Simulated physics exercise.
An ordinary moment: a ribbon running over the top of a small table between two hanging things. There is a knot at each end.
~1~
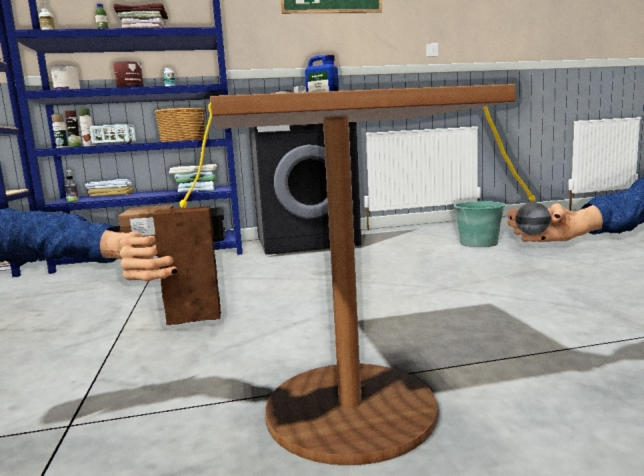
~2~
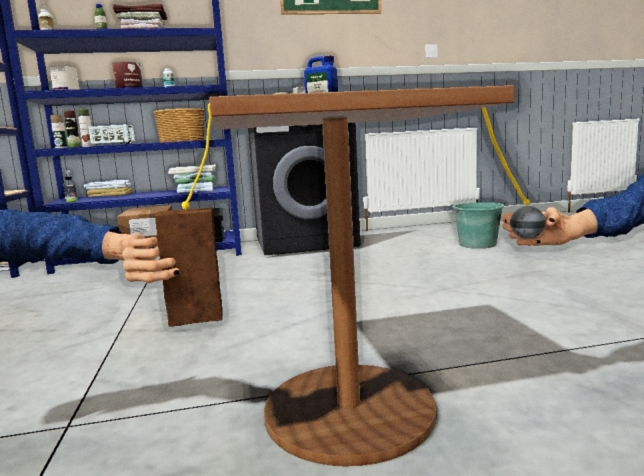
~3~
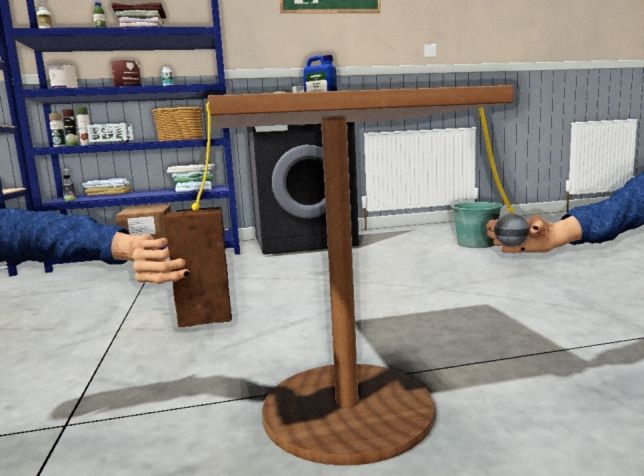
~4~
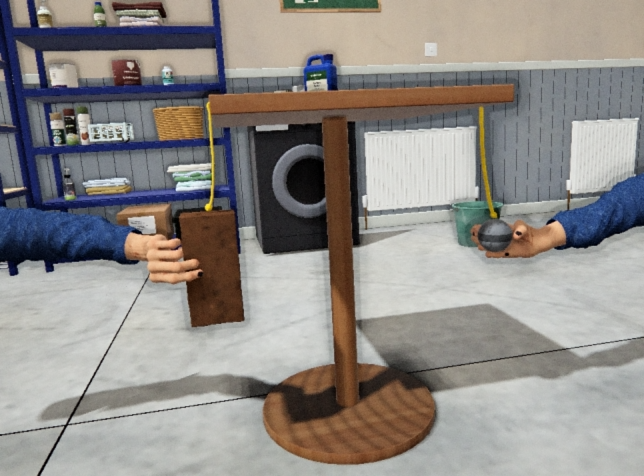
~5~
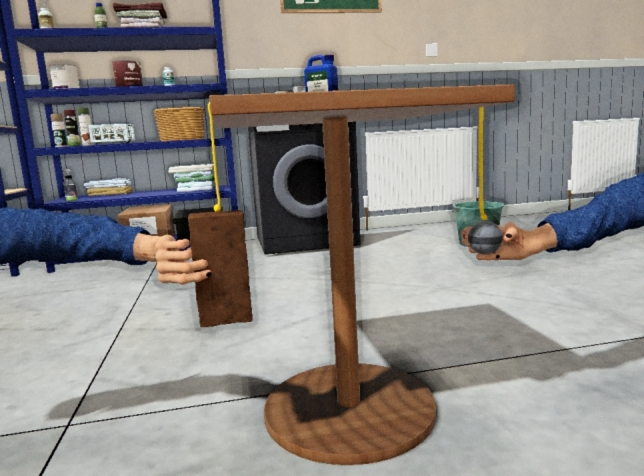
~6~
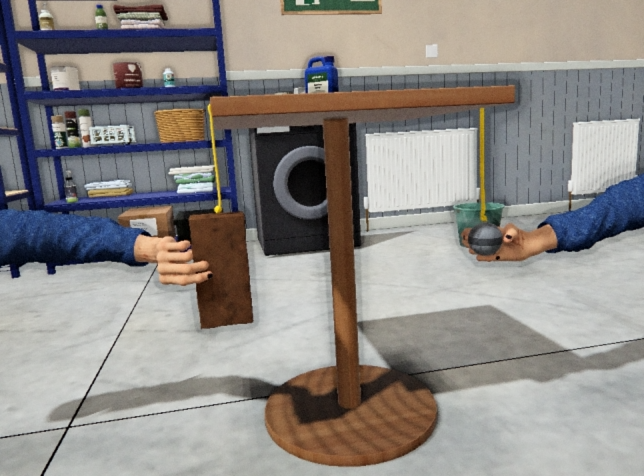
Two hands carrying a brown brick and a dark ball inward beneath a wooden stand, yellow ribbon ends shifting, then staying still.
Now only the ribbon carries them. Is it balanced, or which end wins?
The ribbon goes down on the left.
Then, 0.44 s past the final frame, left brick lower near (235, 362); right ball higher near (525, 91).
Then, 0.88 s past the final frame, left brick down on the floor near (255, 443); right ball pulled up onto the top near (344, 79).
Then, 1.30 s past the final frame, left brick down on the floor near (254, 447); right ball lower near (46, 330).
When it is over, left brick down on the floor near (254, 447); right ball down on the floor. The ribbon sinks on the left side.
